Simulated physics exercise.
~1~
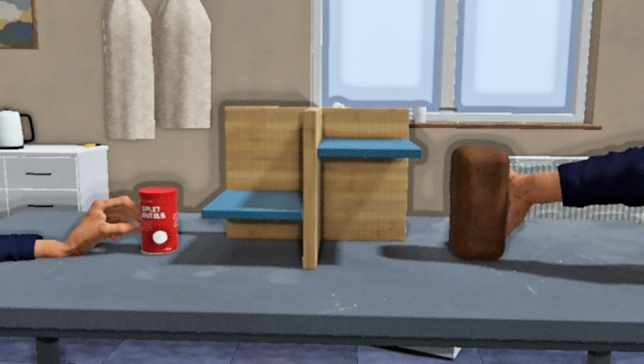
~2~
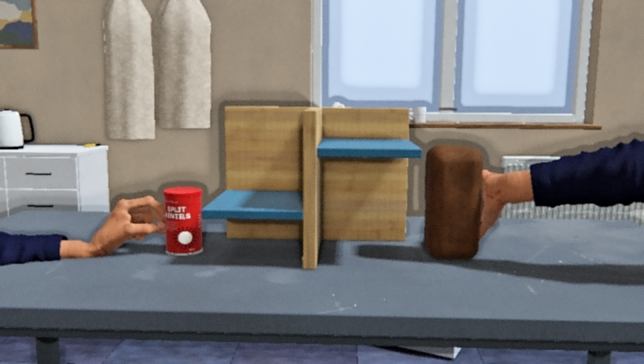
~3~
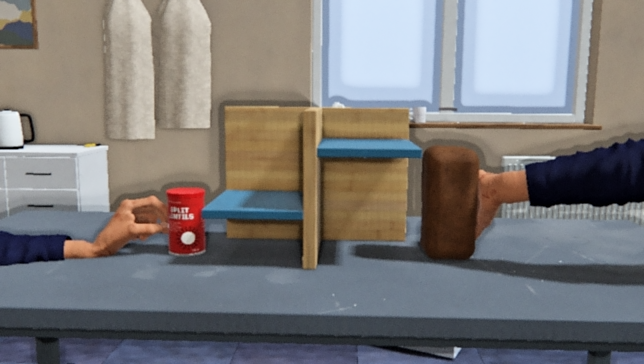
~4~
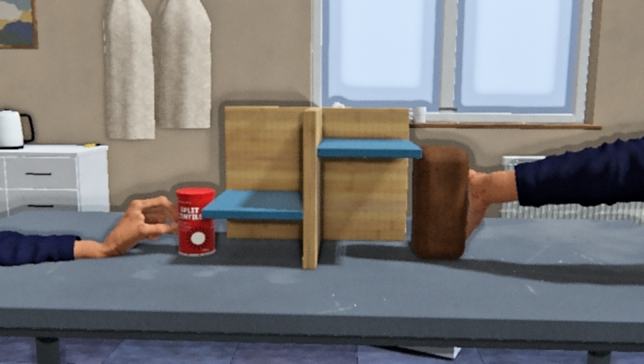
In a room with a window, hanging cloths and a white cabinet, a low wooden rack with two blue shelves stands on a grey table. A hand on the left holds its fingers by an upright red tin, while a hand on the right grips a tall brown loaf on end. The tin slides right and the loaf slides left, each heading for the opening under the nearer shelf. Both shift slightly closer to the rack, staying upright. Finally the tin stops against the edge of the lower left shelf, and the loaf stops against the higher right one, neither going underneath.
